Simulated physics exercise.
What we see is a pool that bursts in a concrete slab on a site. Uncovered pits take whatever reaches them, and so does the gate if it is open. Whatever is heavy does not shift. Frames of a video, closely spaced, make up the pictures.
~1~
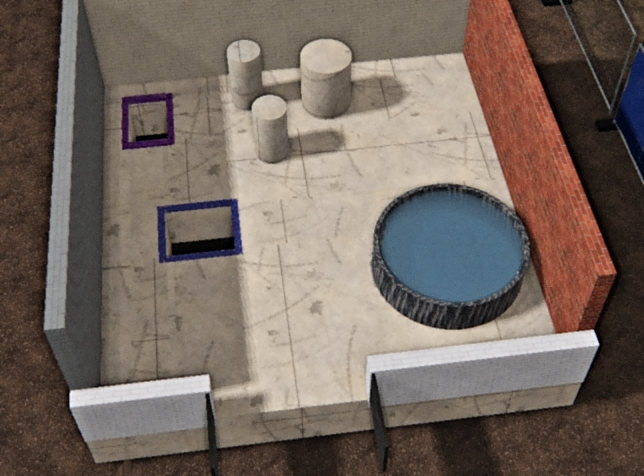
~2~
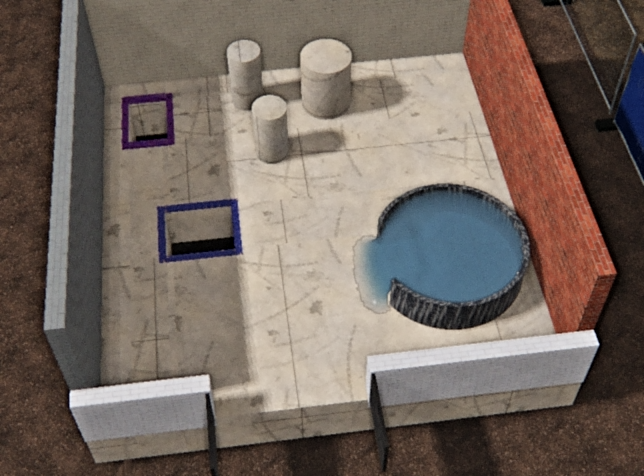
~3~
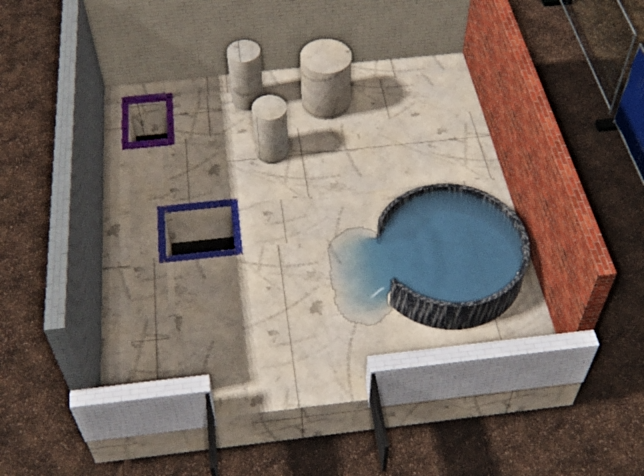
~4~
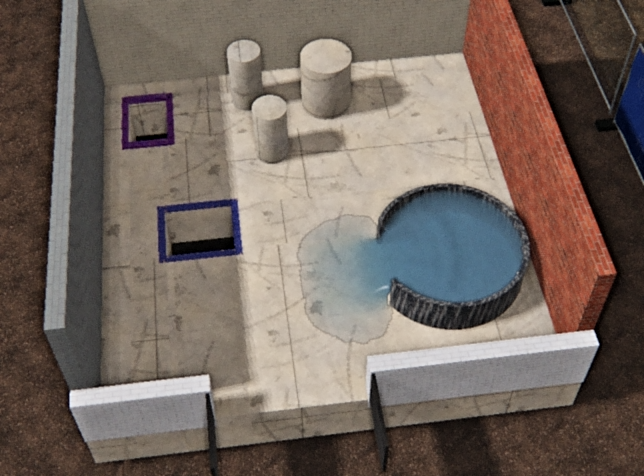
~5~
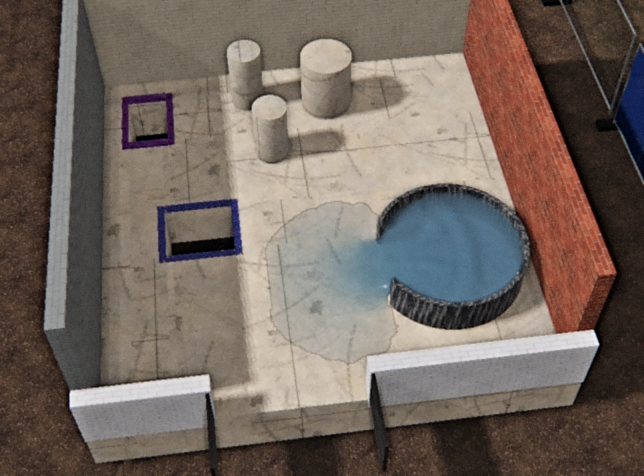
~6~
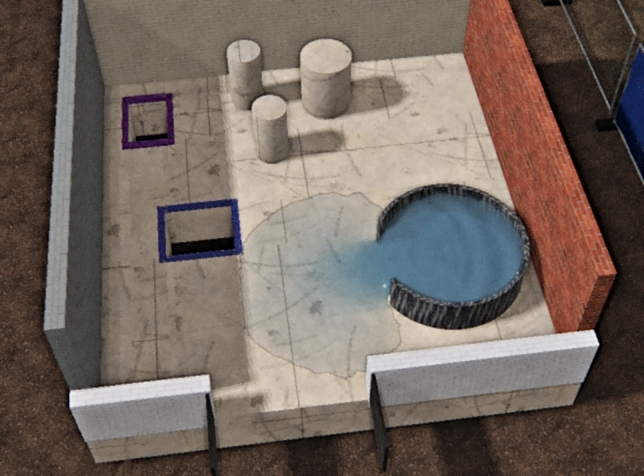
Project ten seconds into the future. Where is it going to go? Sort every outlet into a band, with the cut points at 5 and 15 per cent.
Final shares: The gate over 15 %; the blue pit over 15 %; the purple pit under 5 %.
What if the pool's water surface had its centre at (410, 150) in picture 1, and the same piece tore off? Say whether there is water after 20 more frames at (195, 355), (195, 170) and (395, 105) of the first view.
Looking at all three, I'd call them swamped, swamped, bone dry.
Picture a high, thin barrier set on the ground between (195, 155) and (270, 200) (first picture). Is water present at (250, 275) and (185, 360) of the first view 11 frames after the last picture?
Swamped, then swamped.
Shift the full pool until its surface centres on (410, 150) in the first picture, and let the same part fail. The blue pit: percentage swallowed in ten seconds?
So the blue pit gets 35 in a hundred.
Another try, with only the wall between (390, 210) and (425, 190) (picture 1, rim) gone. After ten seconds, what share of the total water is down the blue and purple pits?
I'd say the blue pit gets around 8 percent and the purple pit around 4 percent.
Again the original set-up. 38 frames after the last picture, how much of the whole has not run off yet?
Roughly 72 out of every hundred parts.
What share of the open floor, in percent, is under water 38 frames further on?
My estimate is near 50 per cent.
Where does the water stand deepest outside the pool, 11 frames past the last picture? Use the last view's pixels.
That spot is close to (102, 415).
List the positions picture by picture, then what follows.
The pool at (451, 245) is whole and still, in the first picture.
The front is at (378, 309), out from the gap at (378, 267), in the second picture.
The front is at (348, 234), out from the gap at (378, 268), in the third picture.
The front is at (318, 319), out from the gap at (378, 269), in the fourth picture.
The front is at (286, 330), out from the gap at (378, 269), in the fifth picture.
Water pours out at (378, 268) and has run to (257, 330), in the sixth picture.
A moment on, water covers 30 % of the floor; the gate 0 %, the blue pit 1 %, the purple pit 0 %.
Next, water covers 40 % of the floor; the gate 2 %, the blue pit 6 %, the purple pit 0 %.
Then, water covers 45 % of the floor; the gate 5 %, the blue pit 10 %, the purple pit 0 %.
Later, water covers 50 % of the floor; the gate 10 %, the blue pit 18 %, the purple pit 0 %.
In the end, water covers 60 % of the floor; the gate 19 %, the blue pit 27 %, the purple pit 1 %.
